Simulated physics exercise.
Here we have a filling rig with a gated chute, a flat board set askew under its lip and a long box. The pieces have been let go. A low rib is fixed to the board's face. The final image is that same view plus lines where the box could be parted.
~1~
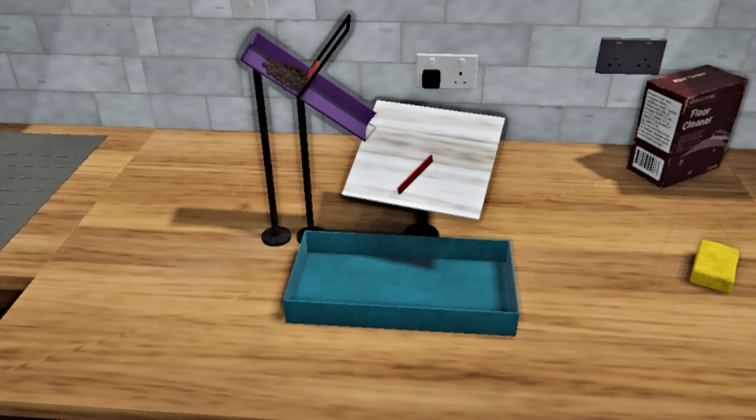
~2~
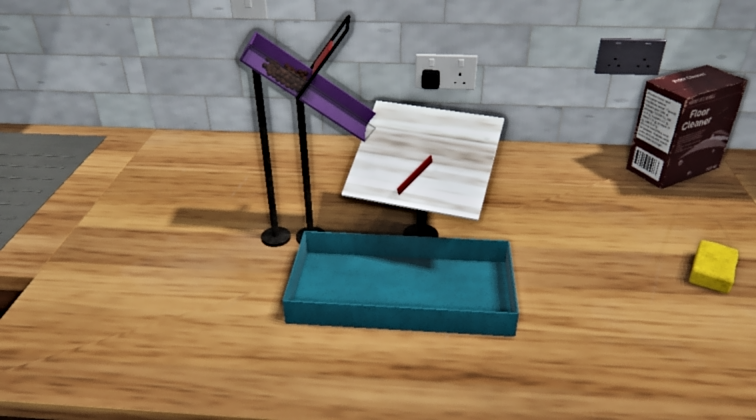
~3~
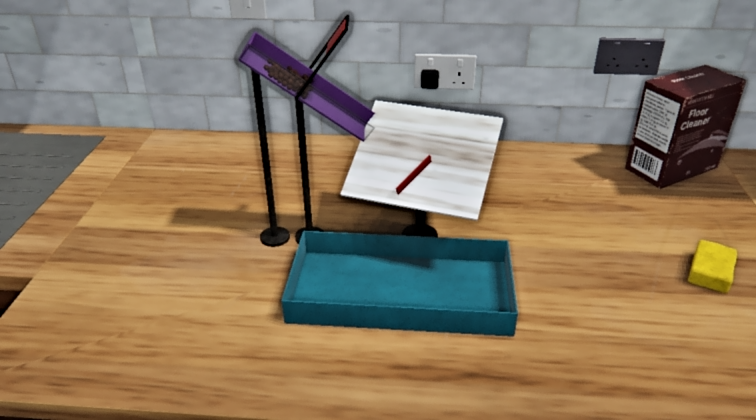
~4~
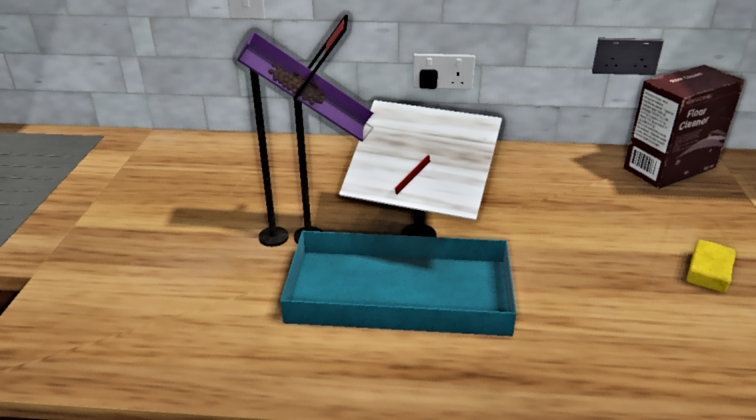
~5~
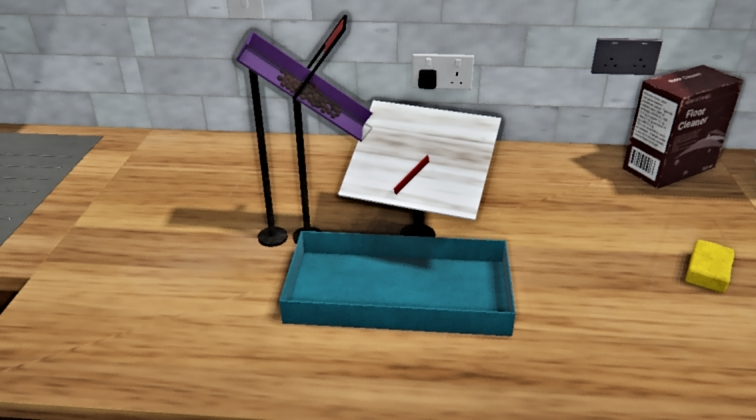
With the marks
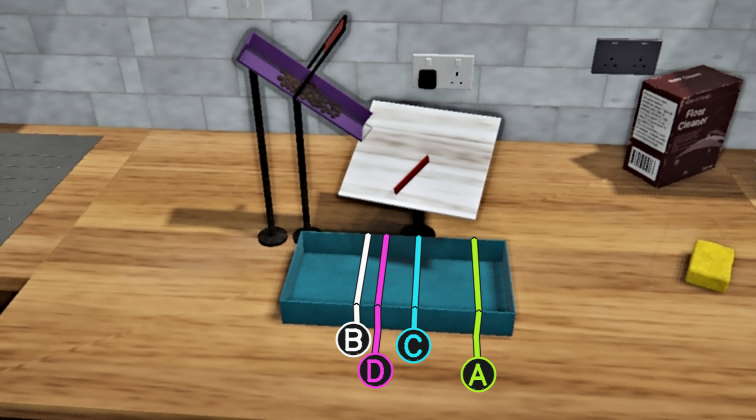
Teal box sitting below a tilted white board as small brown pieces slide down a purple chute past a raised gate.
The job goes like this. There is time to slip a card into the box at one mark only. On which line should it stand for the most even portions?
It is B.
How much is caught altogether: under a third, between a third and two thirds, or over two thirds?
It is over two thirds.
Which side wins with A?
Left.
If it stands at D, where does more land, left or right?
Left.
On the marked copy, line A crosses the front rim at (478, 311); line B crosses the front rim at (356, 305); line C crosses the front rim at (414, 308); line D crosses the front rim at (377, 306).
Choosing A, of what is caught, almost all on the left of the divider, just a few on the right.
Choosing B, of what is caught, roughly half on the left of the divider, roughly half on the right.
Choosing C, of what is caught, almost all on the left of the divider, just a few on the right.
Choosing D, of what is caught, almost all on the left of the divider, about a tenth on the right.
